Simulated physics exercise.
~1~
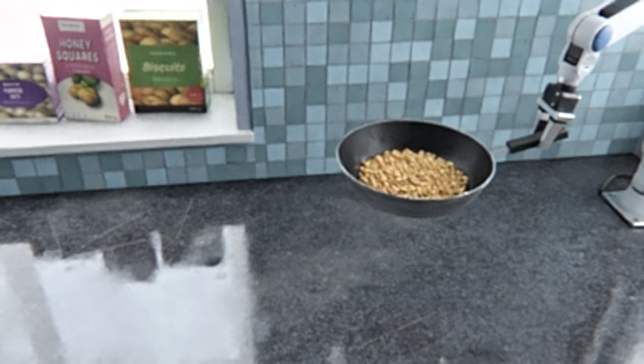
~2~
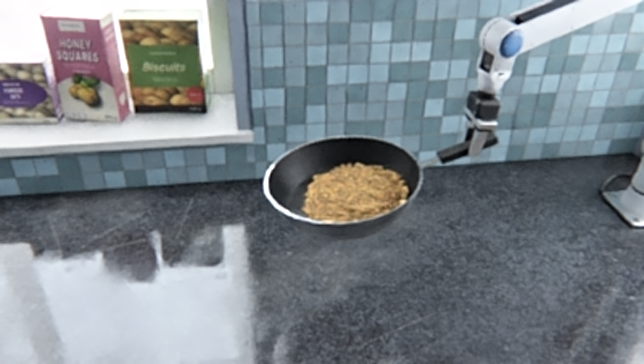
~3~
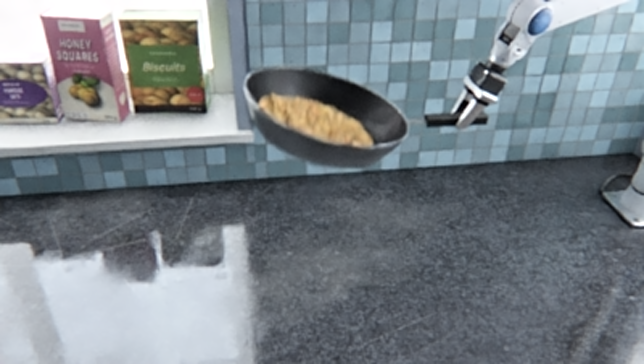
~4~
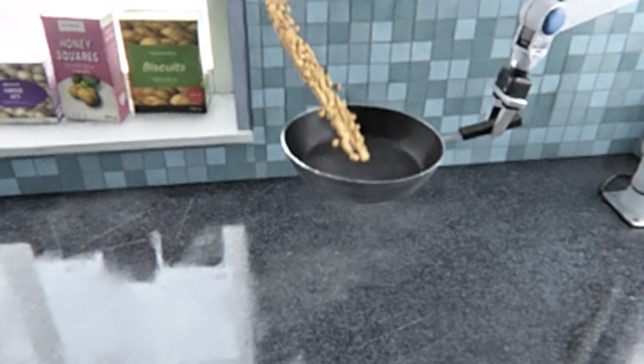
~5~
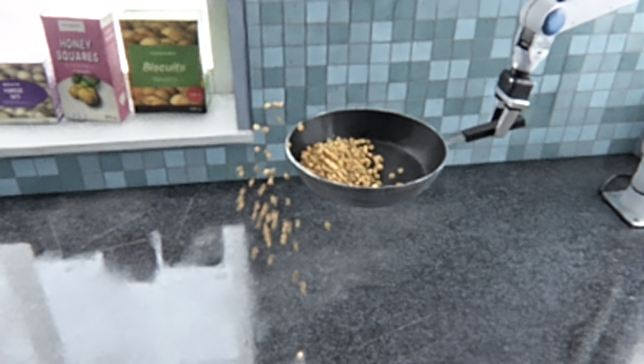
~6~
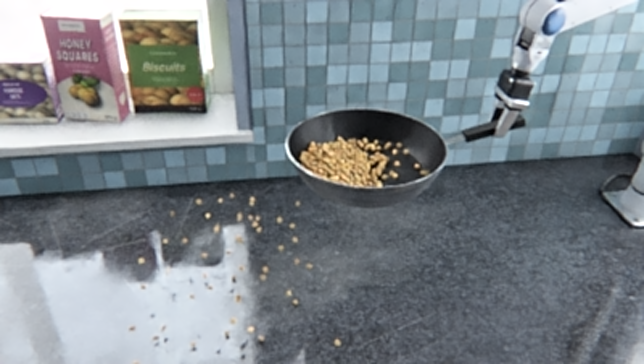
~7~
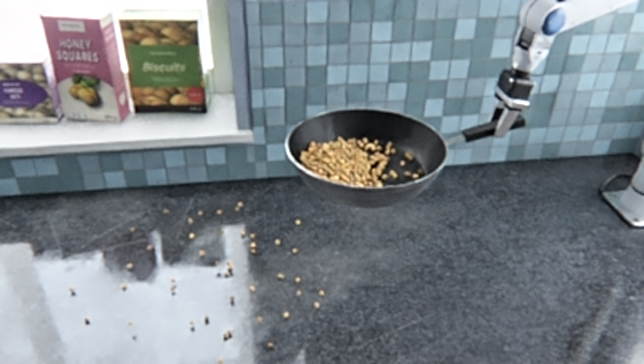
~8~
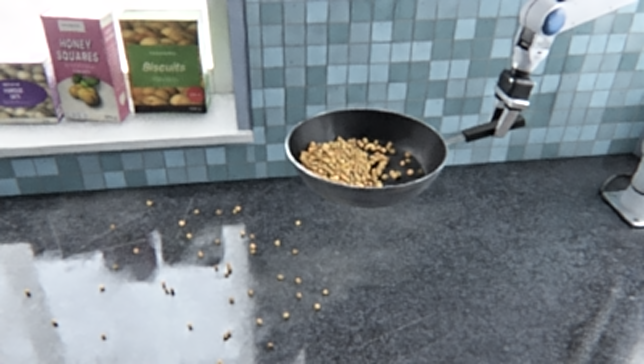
A robot arm tossed a heap of dried chickpeas from a black frying pan, swinging it left, tipping it upward, then levelling it to catch most of them, while some spilled past the left rim and scattered across the dark countertop, where they stayed.
